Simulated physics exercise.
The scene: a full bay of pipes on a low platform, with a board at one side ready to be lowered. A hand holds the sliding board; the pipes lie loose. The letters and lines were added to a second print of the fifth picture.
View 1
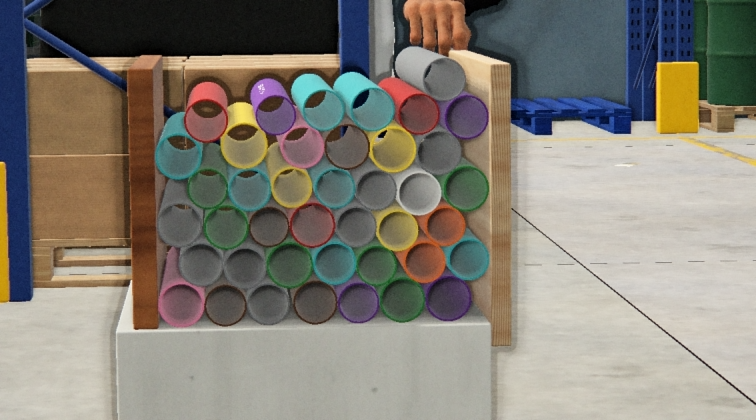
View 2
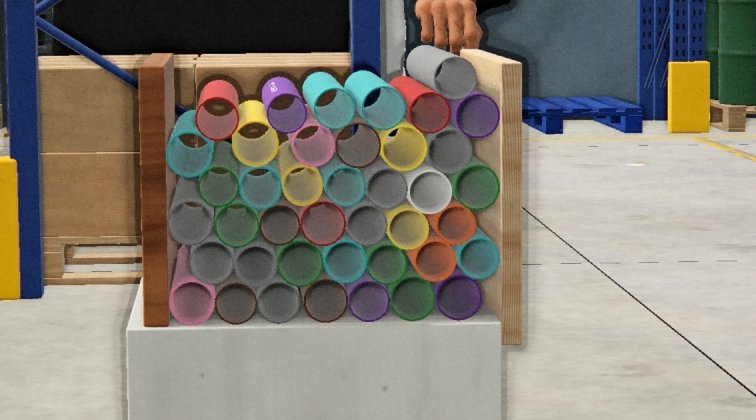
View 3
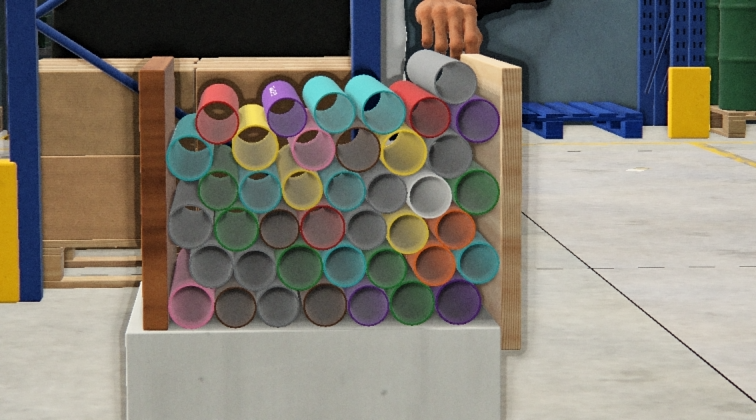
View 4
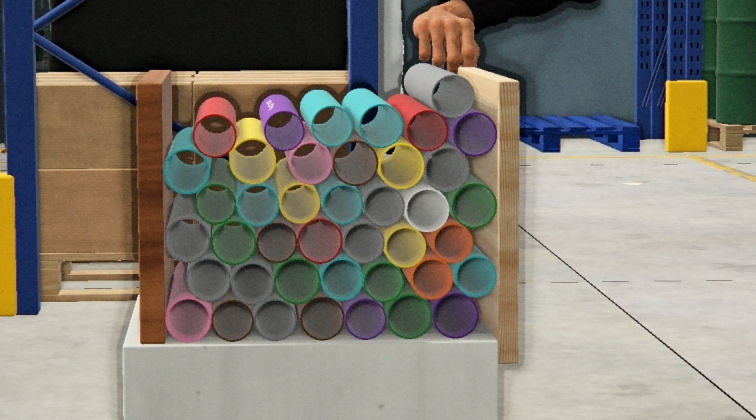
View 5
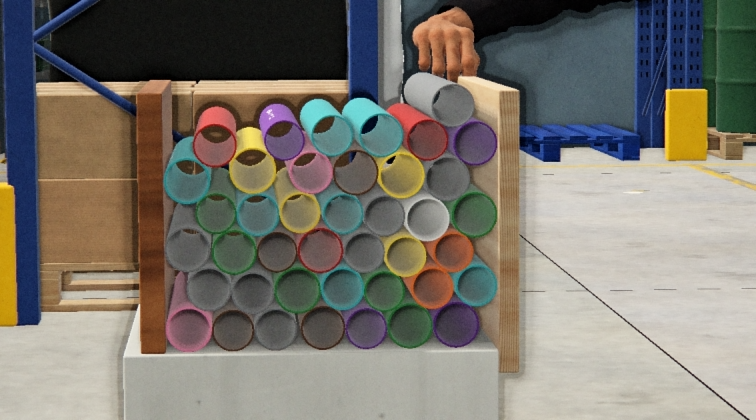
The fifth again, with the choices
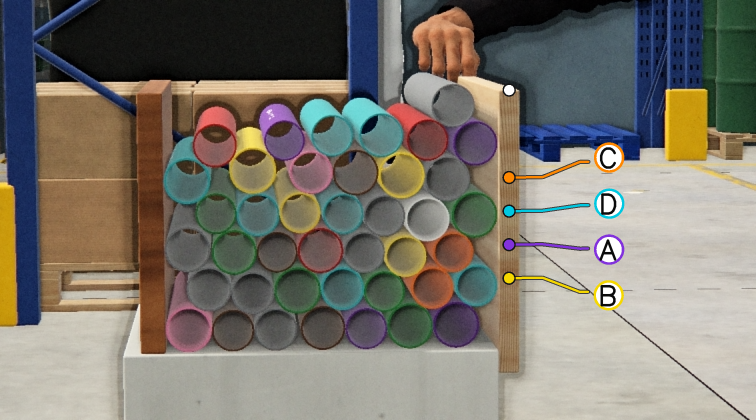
In a warehouse, a hand stayed at the top of the right-hand board beside colourful pipes stacked on a pale block, and nothing in the pile visibly shifted while the view wobbled slightly.
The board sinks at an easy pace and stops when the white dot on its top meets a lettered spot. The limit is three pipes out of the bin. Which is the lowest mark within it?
A is the limit.
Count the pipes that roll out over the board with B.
At B the number is five.
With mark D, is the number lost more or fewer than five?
Fewer than five.
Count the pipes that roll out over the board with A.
The count is two.
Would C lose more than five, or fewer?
Fewer than five.
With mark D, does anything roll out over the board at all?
Yes, at D.
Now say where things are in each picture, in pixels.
A green pipe (290, 265); a yellow pipe (398, 230); a white pipe (419, 193), in the first frame.
A white pipe (430, 192); a yellow pipe (302, 186), in the second frame.
A green pipe (218, 190); a turquoise pipe (189, 158), in the third frame.
A red pipe (215, 136); side board (482, 202), in the fourth frame.
A pink pipe (189, 329); a green pipe (410, 326); a green pipe (298, 290), in the fifth frame.
On the marked copy, A at (510, 245); B at (510, 278); C at (510, 178); D at (510, 211); the white dot at (510, 90).
Following A. Soon after the start, top of the board (498, 159).
Later, top of the board (498, 240).
In the end, top of the board (498, 244), two out over the board.
As for the rest, B more than three out over the board; C none out over the board; D two out over the board.
